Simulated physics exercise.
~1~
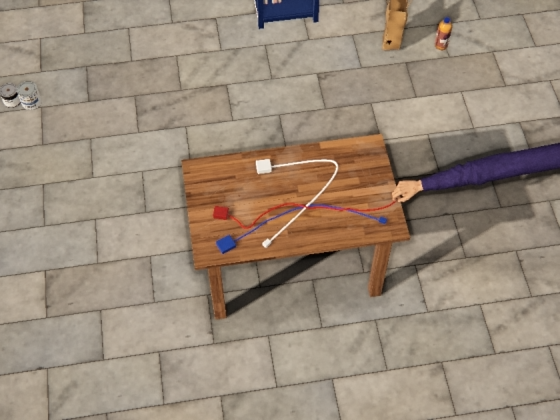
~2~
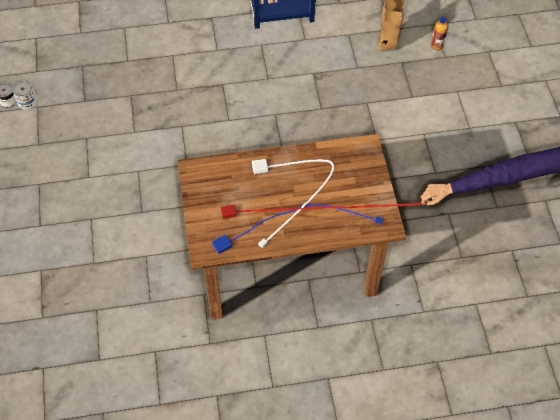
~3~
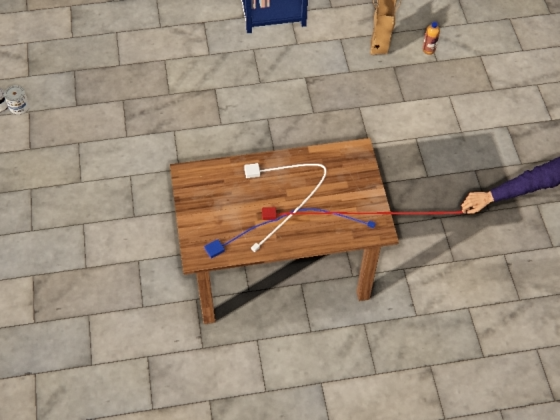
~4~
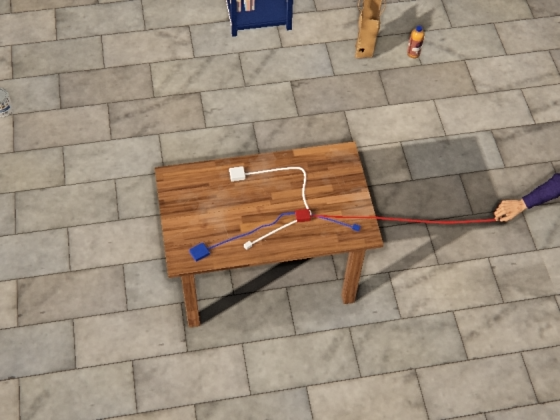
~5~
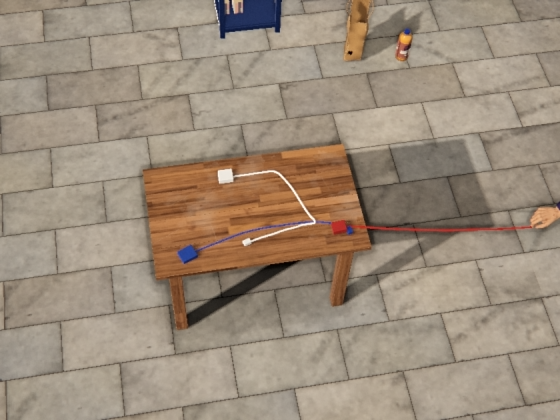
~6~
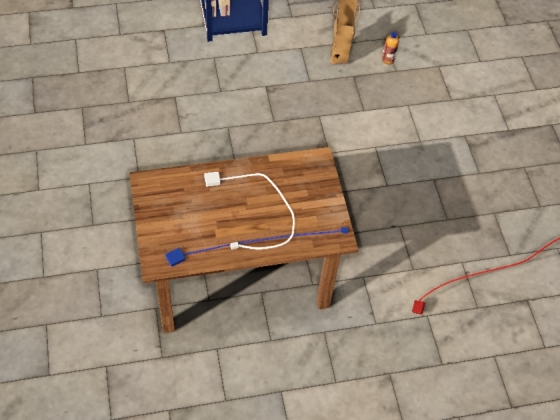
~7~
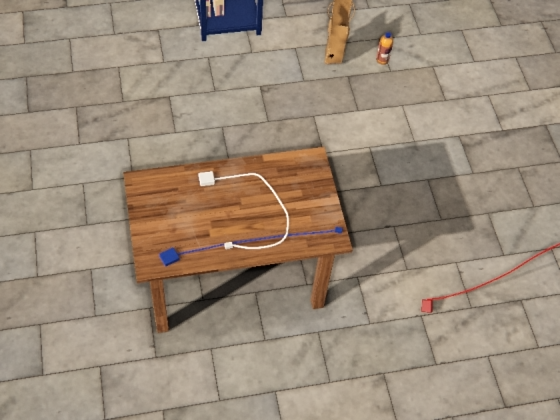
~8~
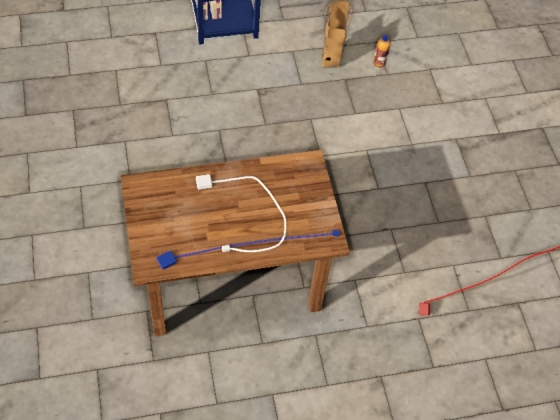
A hand pulls the red lead off the table's right edge, leaving white and blue leads.
